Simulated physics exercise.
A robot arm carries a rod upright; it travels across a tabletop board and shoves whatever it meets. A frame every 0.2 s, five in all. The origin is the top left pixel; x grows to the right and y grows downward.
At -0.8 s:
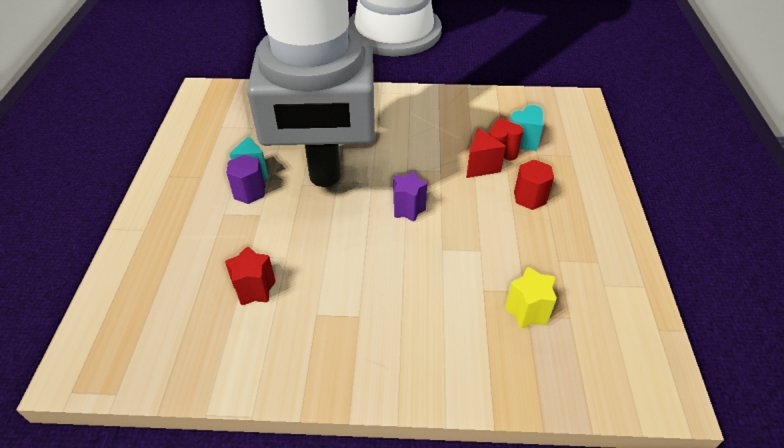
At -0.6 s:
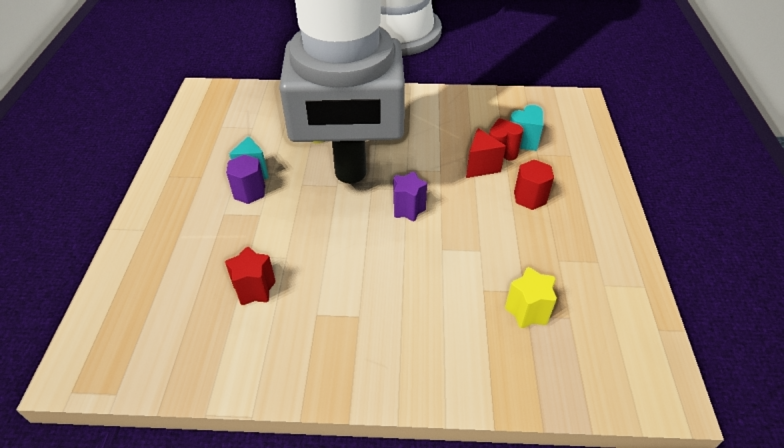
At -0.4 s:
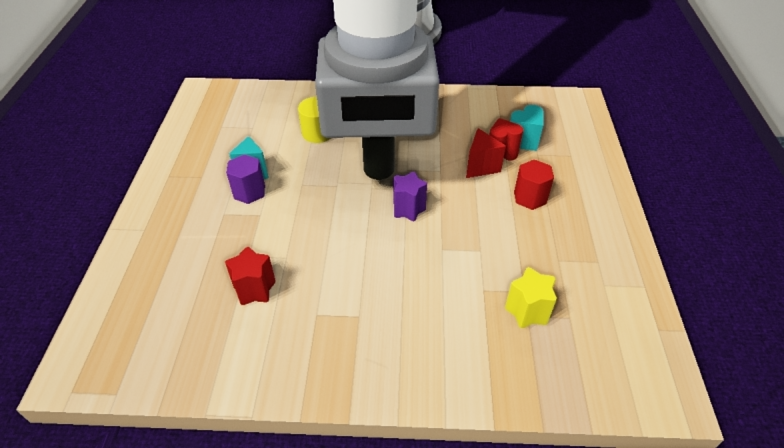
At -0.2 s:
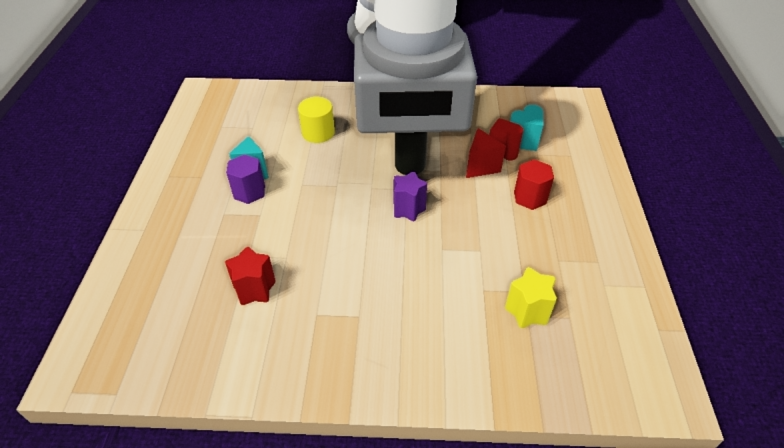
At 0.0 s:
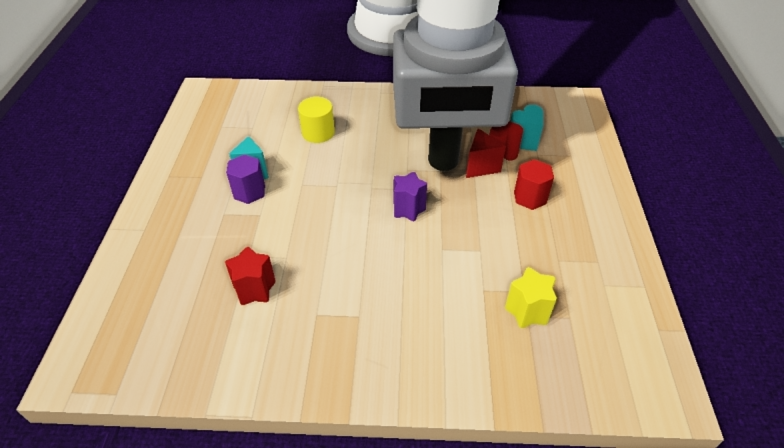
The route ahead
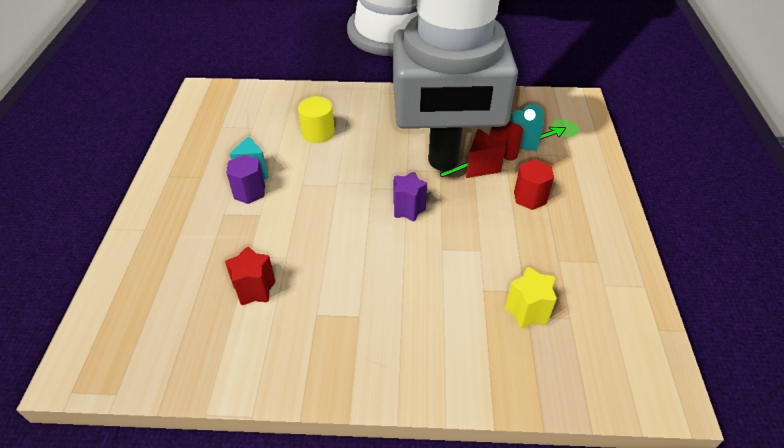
A grey and white robot arm with a black rod slides steadily rightward across the far part of a pale wooden board on a dark purple floor, seen from a fixed, raised view in front. Around it sit a turquoise block and purple block at left, a purple star in the middle, red and turquoise blocks at right, and red and yellow stars nearer. As the arm passes behind the purple star towards the red blocks, it uncovers a yellow cylinder, while the blocks stay still.
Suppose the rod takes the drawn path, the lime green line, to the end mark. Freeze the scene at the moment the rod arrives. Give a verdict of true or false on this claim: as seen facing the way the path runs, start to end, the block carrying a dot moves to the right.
That statement is not accurate.
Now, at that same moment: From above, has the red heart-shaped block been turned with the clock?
That would be a yes.
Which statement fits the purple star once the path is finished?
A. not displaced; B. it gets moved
A
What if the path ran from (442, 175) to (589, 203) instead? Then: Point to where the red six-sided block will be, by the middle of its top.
It is going to be at (610, 201).
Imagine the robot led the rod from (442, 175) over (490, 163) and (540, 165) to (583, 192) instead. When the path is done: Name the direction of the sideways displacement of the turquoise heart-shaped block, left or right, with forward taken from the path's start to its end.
The shift is to the left of that direction.
The line goes from (442, 175) directly to (565, 128); the dot is on the turquoise heart-shaped block.
On the path given first. One third of the way, rod at (487, 145); red triangular block at (511, 145); red heart-shaped block at (521, 127), turned 45° anticlockwise; turquoise heart-shaped block at (533, 111).
Two thirds of the way, rod at (529, 130); red triangular block at (515, 145), turned 35° clockwise; red heart-shaped block at (559, 125), turned 15° clockwise; turquoise heart-shaped block at (551, 103).
At the end, rod at (569, 116); purple star unmoved; red triangular block at (515, 145), turned 35° clockwise; red heart-shaped block at (565, 125), turned 30° clockwise; turquoise heart-shaped block at (584, 86), turned 30° anticlockwise.
